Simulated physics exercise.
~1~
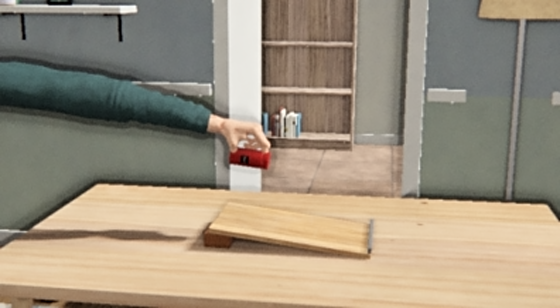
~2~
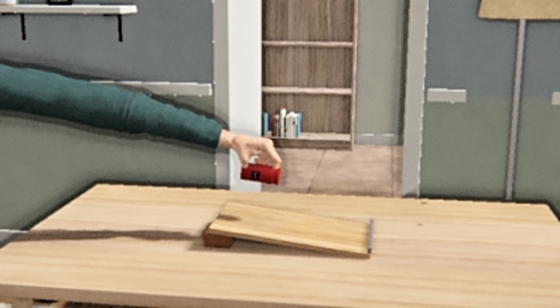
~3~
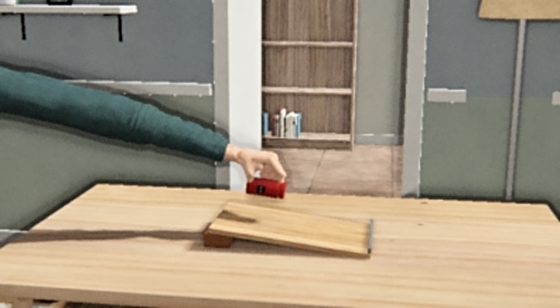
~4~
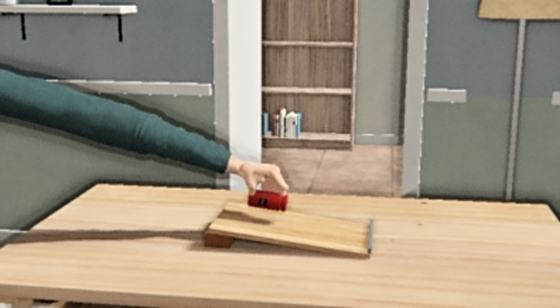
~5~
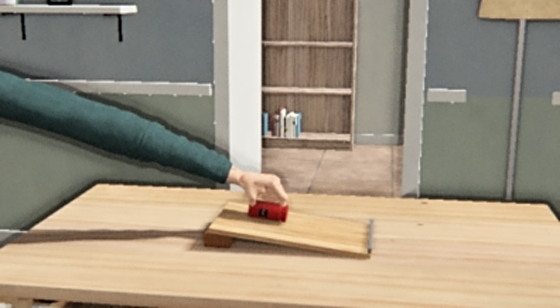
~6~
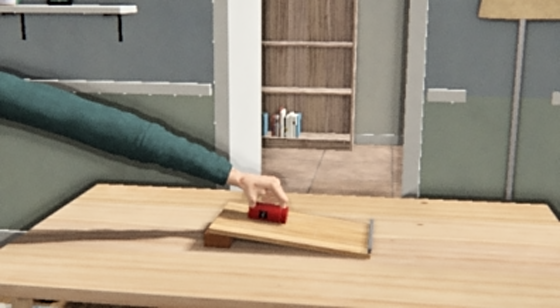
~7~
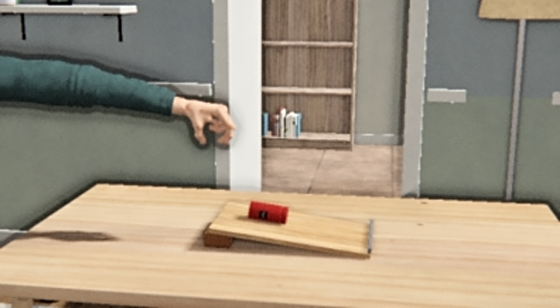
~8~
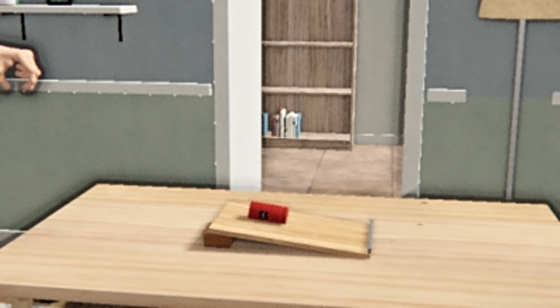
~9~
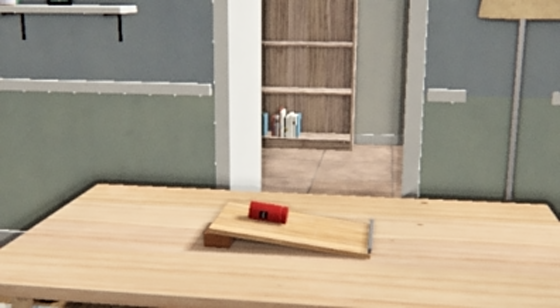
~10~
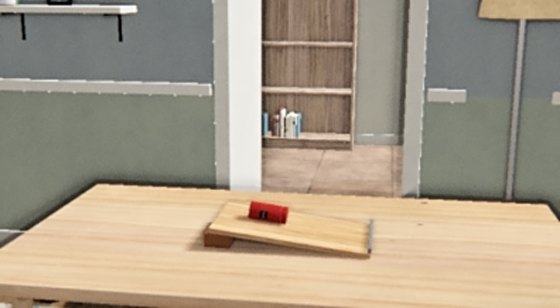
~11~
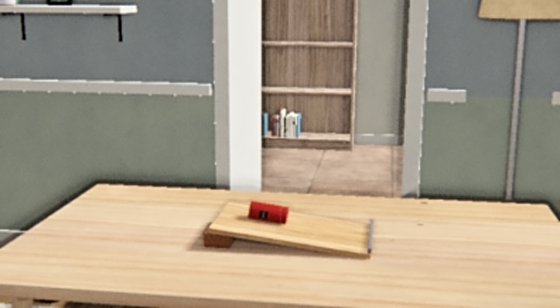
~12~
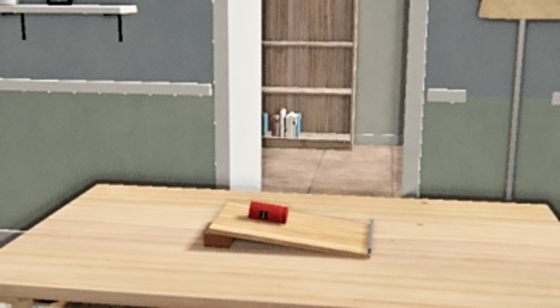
In the video, a hand lowers a red shaker on its side onto a propped-up, sloping wooden board on a table, then lets go and withdraws to the left. The shaker stays at rest on the board.
